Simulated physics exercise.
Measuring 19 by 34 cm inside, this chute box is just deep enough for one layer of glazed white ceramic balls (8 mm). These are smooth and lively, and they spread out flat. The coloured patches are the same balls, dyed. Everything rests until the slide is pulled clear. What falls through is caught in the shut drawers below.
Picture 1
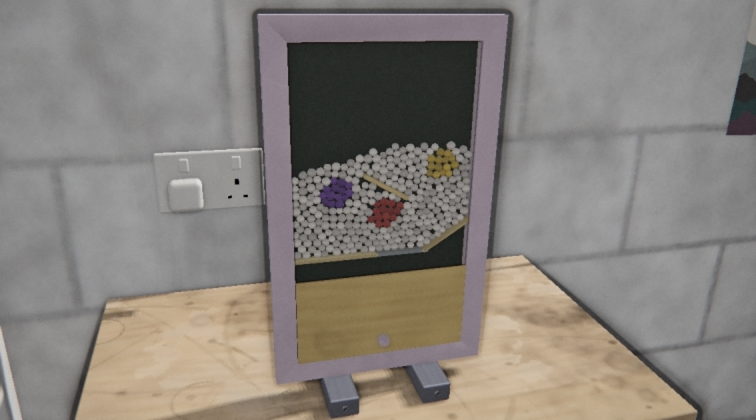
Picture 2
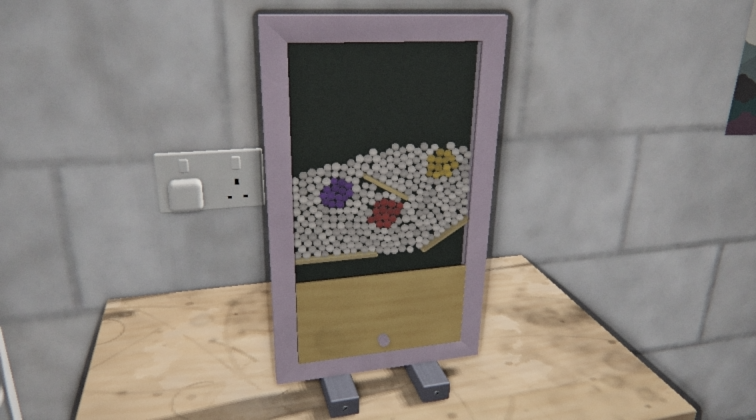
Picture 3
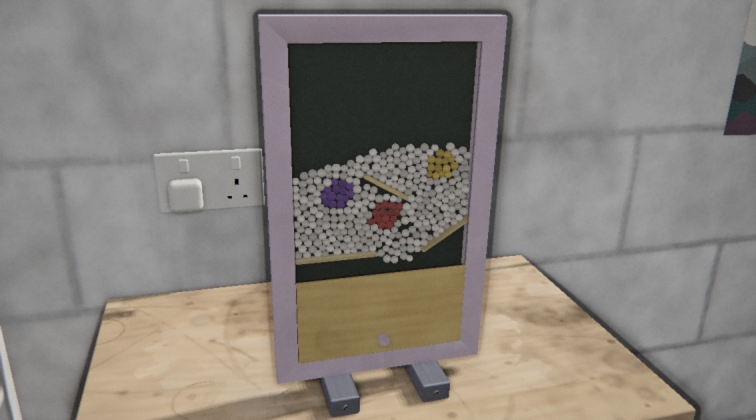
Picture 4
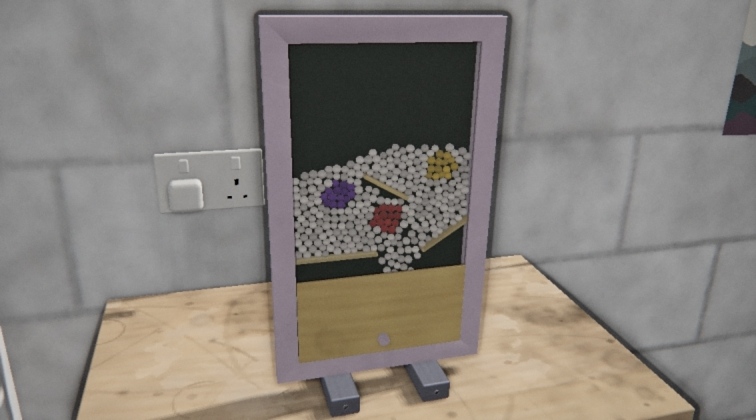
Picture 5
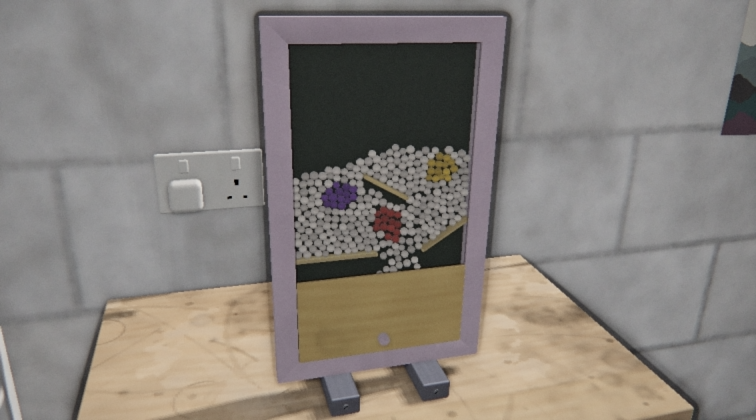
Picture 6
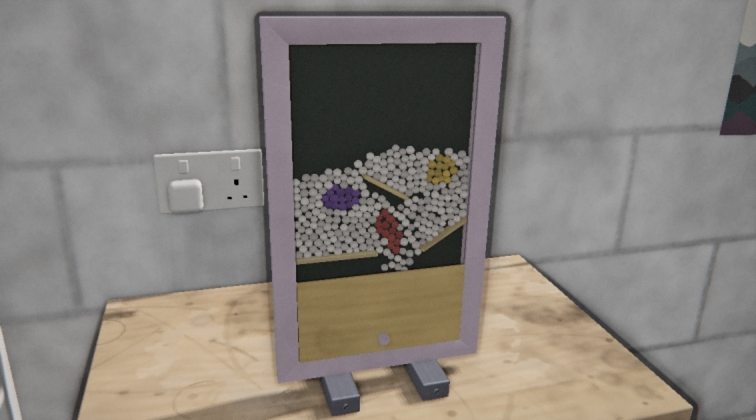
White balls trickling through a gap beneath a tall framed box as the red patch sinks and stretches toward the opening.
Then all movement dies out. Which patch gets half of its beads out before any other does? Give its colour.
First to half empty: Red.
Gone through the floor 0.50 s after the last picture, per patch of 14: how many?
Count out below - red 14, purple 4, yellow 8.
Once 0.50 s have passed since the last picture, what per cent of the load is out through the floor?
About 60 %.
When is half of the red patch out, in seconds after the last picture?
I'd put it near 0.0 seconds.
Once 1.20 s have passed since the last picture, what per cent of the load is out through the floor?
Share out below: Approx. 90 per cent.
Then, 0.15 s after the last picture, 25 % are out; out of 14, red 12, purple 0, yellow 0.
Then, 0.50 s after the last picture, 60 % are out; out of 14, red 14, purple 5, yellow 9.
Then, 1.20 s after the last picture, 90 % are out; out of 14, red 14, purple 14, yellow 14.
At rest 3.2 s after the last picture, 95 % are out; out of 14, red 14, purple 14, yellow 14; half out at red 0.09 s, purple 0.61 s, yellow 0.42 s.
